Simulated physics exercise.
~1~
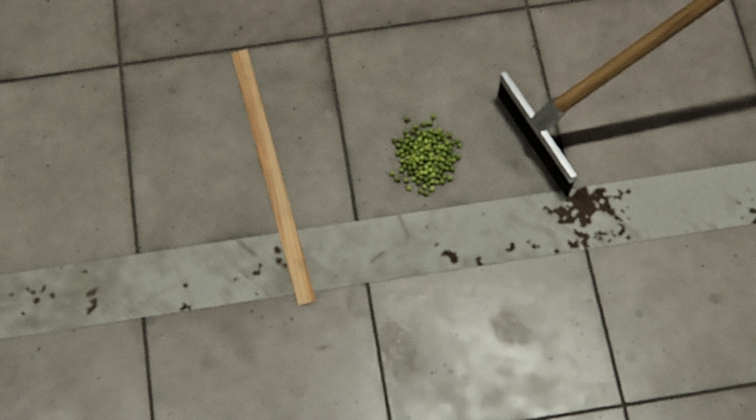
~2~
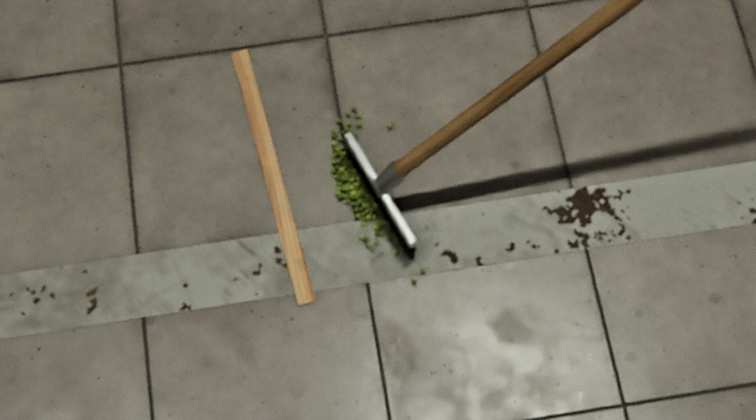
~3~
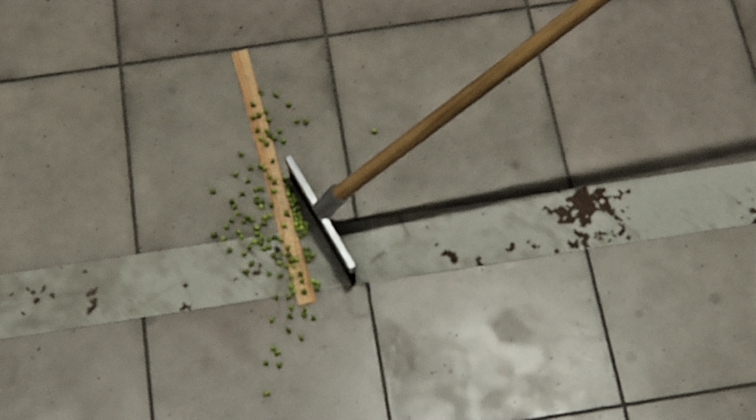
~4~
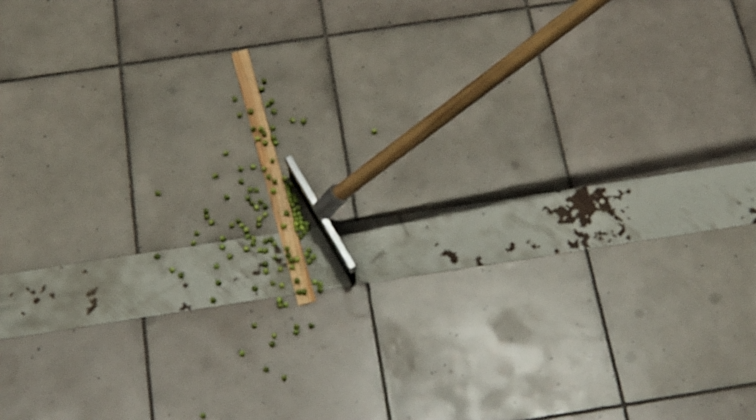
A floor of large grey tiles, crossed by a paler band with dark brown stains, is seen from above at an angle. A squeegee with a wooden handle and a black and white blade stands at the upper right, a small heap of green peas to its left and a thin wooden strip lying beyond. The squeegee sweeps left and slightly down, gathering the peas against its blade. It pushes them to the strip and stops just short of it, while many peas spill over and scatter. At the end the blade rests there, with peas spread on, before and past the unmoved strip.
